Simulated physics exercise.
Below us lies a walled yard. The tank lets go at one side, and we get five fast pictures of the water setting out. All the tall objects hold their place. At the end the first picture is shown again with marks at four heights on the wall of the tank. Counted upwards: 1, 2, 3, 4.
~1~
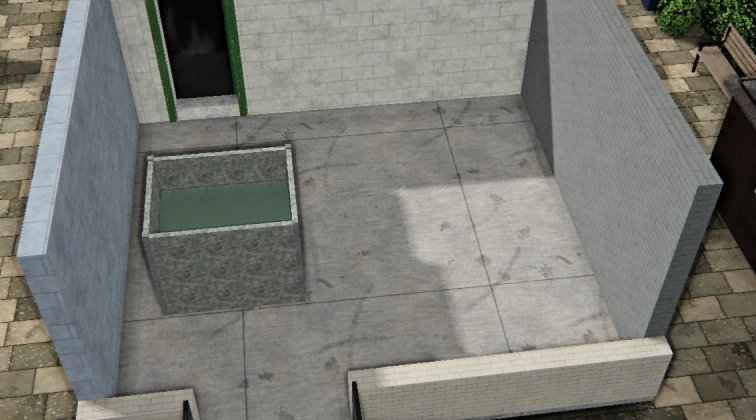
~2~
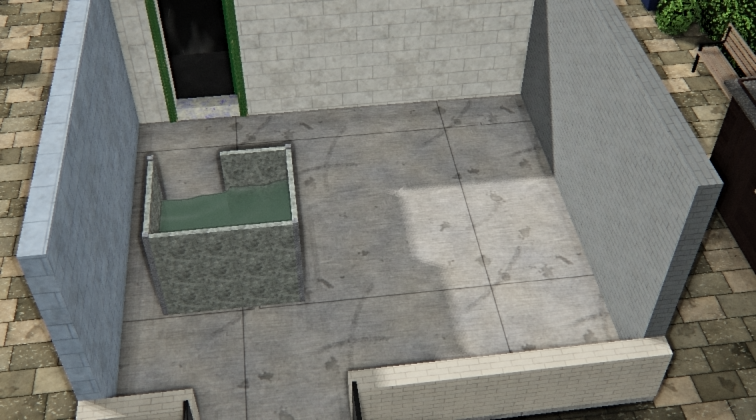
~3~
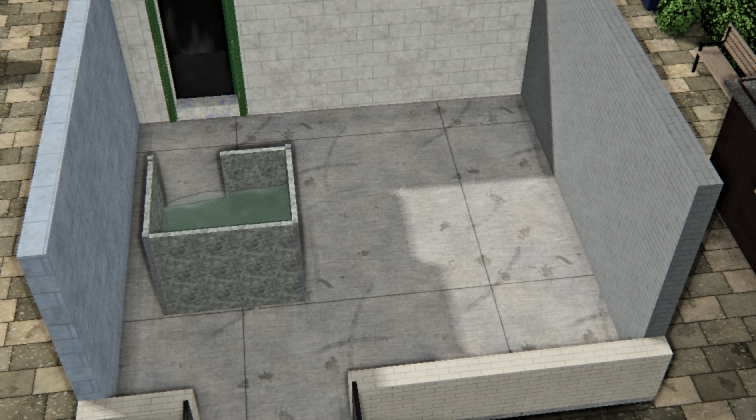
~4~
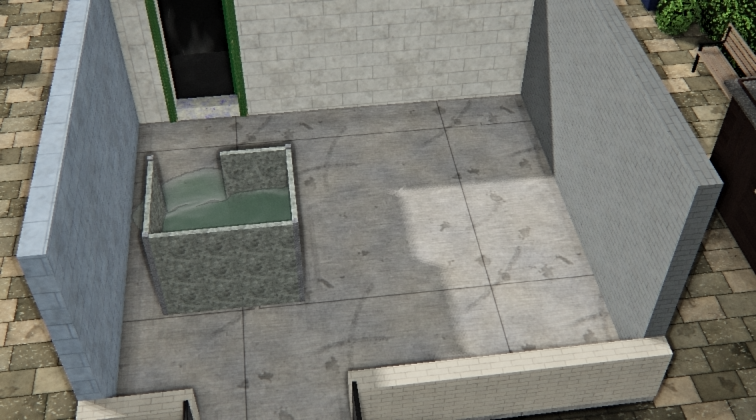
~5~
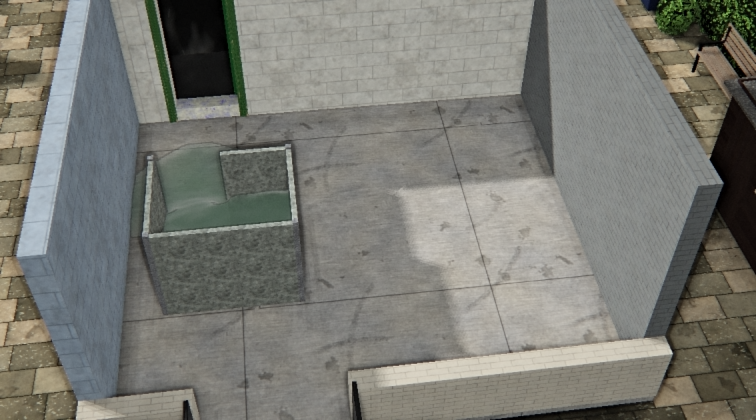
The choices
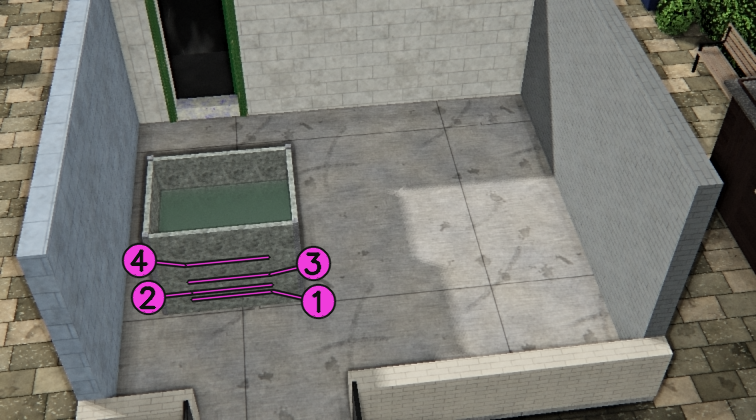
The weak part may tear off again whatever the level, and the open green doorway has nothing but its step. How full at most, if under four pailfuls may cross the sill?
Choose 3.
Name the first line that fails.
It is 4.
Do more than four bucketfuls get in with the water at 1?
No, that is safe.
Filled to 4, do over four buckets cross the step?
Yes.
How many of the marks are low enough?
Three of the four.
In magenta, 1 at (232, 295); 2 at (231, 288); 3 at (229, 278); 4 at (226, 261); from the bottom up 1, 2, 3, 4.
If 1 is chosen, nothing gets over.
If 2 is chosen, nothing gets over.
If 3 is chosen, a bucket or two gets in.
If 4 is chosen, about 10 bucketfuls get in.
